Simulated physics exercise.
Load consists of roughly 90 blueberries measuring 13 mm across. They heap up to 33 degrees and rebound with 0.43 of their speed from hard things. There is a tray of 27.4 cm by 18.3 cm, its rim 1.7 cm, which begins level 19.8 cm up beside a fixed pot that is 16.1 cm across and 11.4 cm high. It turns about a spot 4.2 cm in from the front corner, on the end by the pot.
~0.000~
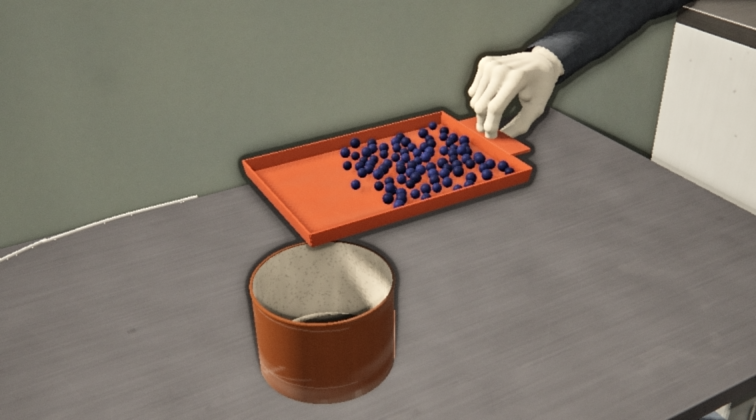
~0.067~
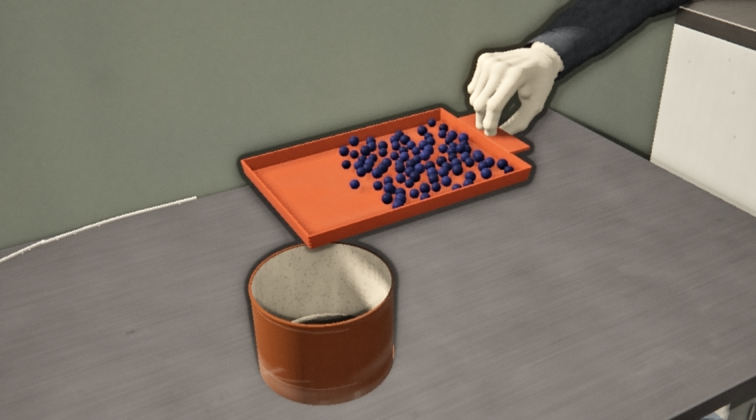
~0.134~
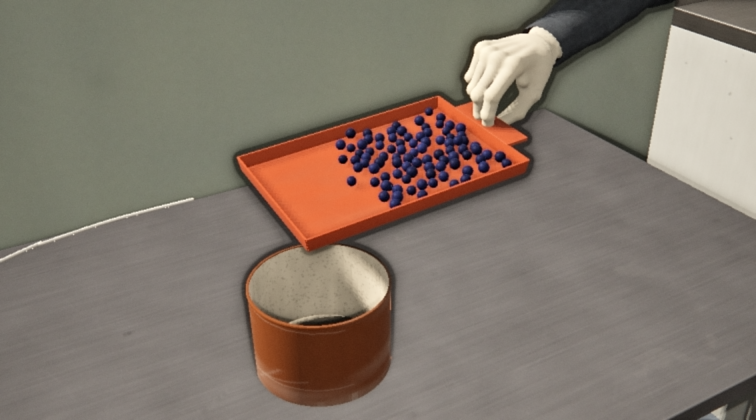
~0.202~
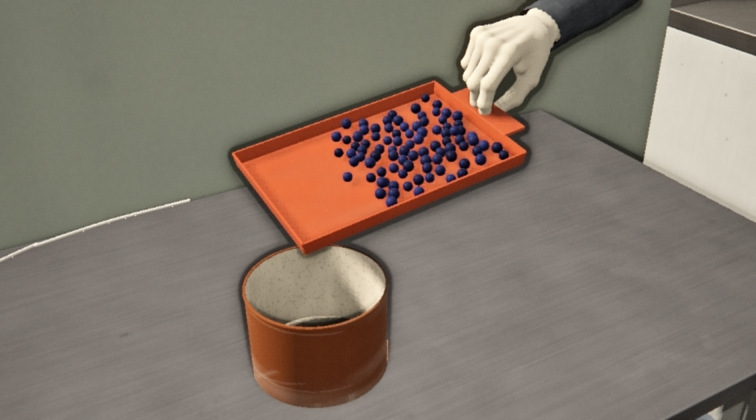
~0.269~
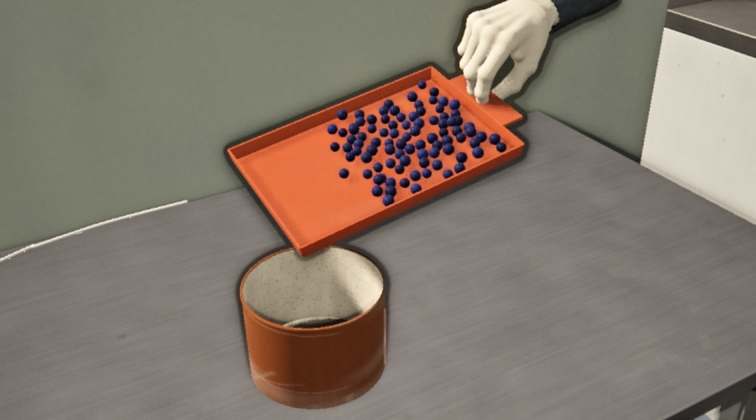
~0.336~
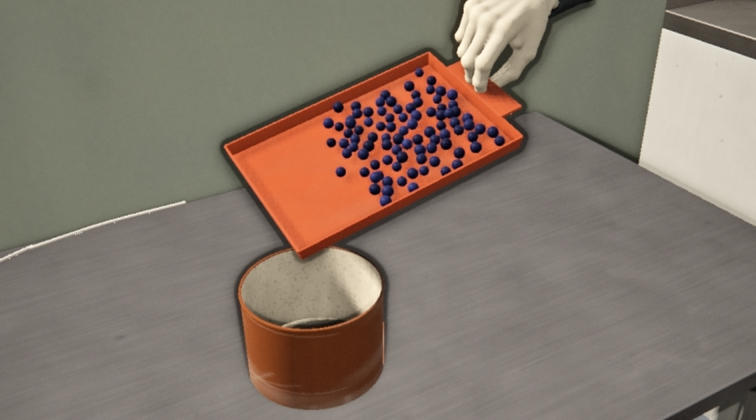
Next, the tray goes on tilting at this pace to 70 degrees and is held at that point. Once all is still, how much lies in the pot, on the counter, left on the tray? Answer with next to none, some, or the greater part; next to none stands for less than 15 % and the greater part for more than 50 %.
Pot: Next to none; counter: Next to none; left on the tray: The greater part.
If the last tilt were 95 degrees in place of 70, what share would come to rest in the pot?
That comes out at some 25 per cent.
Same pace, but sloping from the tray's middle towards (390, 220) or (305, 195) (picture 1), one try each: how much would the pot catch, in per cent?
First try: About 5 percent; second try: About 0 percent.
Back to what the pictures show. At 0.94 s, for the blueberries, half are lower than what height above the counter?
About 24 centimetres.
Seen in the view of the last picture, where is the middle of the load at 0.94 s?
Roughly pixel (340, 192).
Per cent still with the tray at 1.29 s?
Something like 90 percent, roughly.
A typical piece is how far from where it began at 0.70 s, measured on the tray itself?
Displacement on the tray: About 10 cm.
After 0.70 s, tilt 44 degrees; the tray holds 100 %, the pot 0 %.
Then, at 0.94 s, tilt 61 degrees; the tray holds 95 %, the pot 0 %.
After 1.29 s, tilt 70 degrees; the tray holds 90 %, the pot 5 %.
By 1.7 s all is still; pot 5 %, counter 5 %, tray 90 %.
